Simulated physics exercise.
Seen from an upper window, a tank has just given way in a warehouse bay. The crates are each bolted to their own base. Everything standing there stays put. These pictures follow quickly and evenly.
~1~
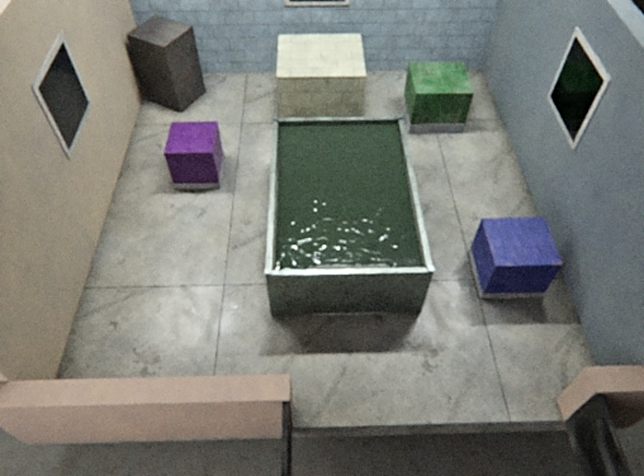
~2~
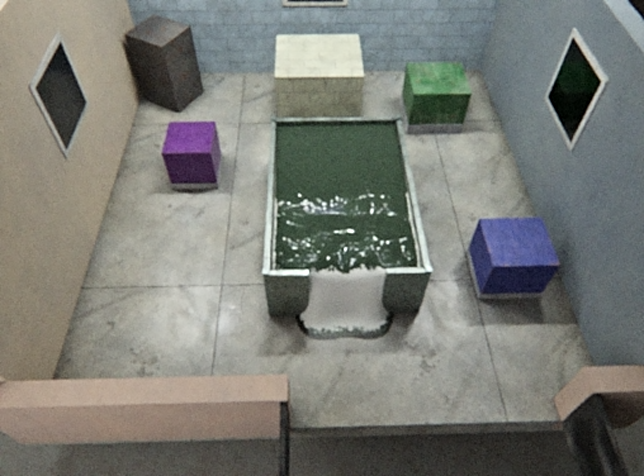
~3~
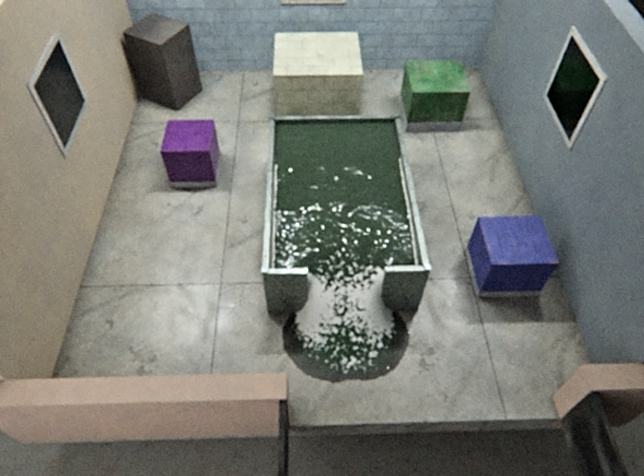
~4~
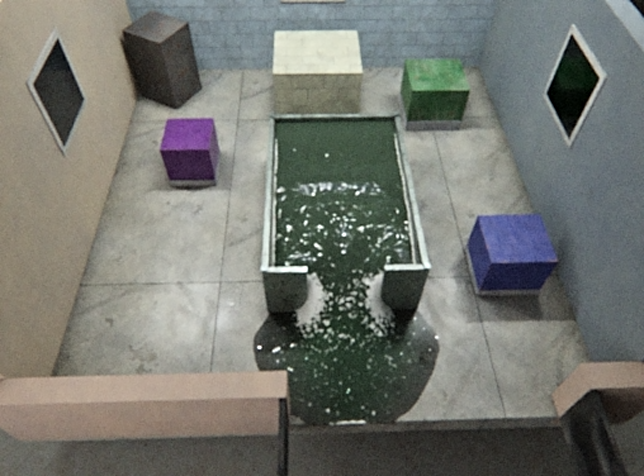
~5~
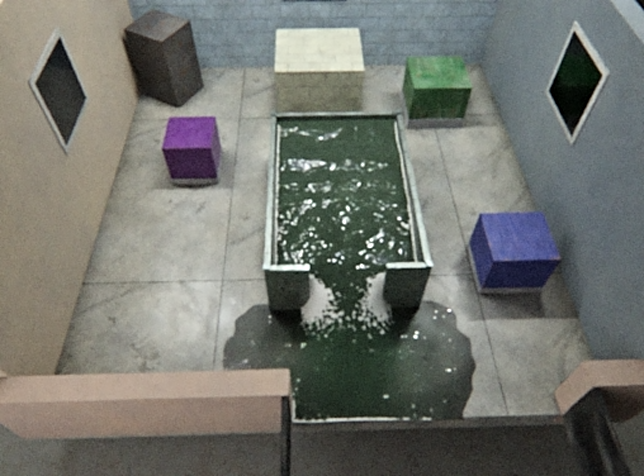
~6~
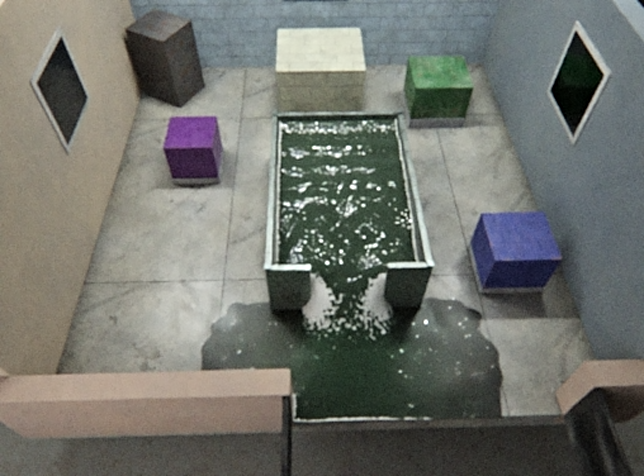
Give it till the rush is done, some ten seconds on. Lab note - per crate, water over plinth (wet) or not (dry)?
One by one: The green crate will be left dry. The purple crate will be left dry. The blue crate will be left dry.
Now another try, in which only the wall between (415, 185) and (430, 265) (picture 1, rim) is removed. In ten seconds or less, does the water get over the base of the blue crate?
Result: Blue is swamped.
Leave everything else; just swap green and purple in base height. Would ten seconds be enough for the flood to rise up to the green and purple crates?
The green crate stays clear, the purple crate stays clear.
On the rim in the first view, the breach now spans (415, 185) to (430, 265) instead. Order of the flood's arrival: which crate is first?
That would be the blue one, reached first.
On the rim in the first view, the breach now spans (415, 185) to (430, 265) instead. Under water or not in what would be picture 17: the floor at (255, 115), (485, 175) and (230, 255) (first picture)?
So it's nothing at the first, liquid at the second and nothing at the third.
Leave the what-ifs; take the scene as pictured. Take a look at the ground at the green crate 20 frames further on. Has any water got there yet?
Note - green: Dry underfoot.
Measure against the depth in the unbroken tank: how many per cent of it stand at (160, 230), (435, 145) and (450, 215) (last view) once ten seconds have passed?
First spot 2 %, second 0 %, third 0 %.
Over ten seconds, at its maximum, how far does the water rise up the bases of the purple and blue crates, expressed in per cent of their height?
About 60 % and 10 %.
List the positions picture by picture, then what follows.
The first picture shows the open tank at (343, 190) is whole and still.
In the second picture, the front is at (385, 323), out from the gap at (345, 299).
In the third picture, the front is at a hidden place, out from the gap at (344, 297).
In the fourth picture, water pours out at (343, 296) and has run to a hidden place.
In the fifth picture, the front is at a hidden place, out from the gap at (346, 294).
In the sixth picture, water pours out at (347, 293) and has run to a hidden place.
A moment on, water covers 15 % of the floor; the green crate not reached, the purple crate not reached, the blue crate water round its plinth.
Next, water covers 20 % of the floor; the green crate not reached, the purple crate not reached, the blue crate water round its plinth.
Then, water covers 30 % of the floor; the green crate not reached, the purple crate water round its plinth, the blue crate water round its plinth.
Later, water covers 40 % of the floor; the green crate not reached, the purple crate water round its plinth, the blue crate water round its plinth.
In the end, water covers 60 % of the floor; the green crate stayed above the water, the purple crate stayed above the water, the blue crate stayed above the water.
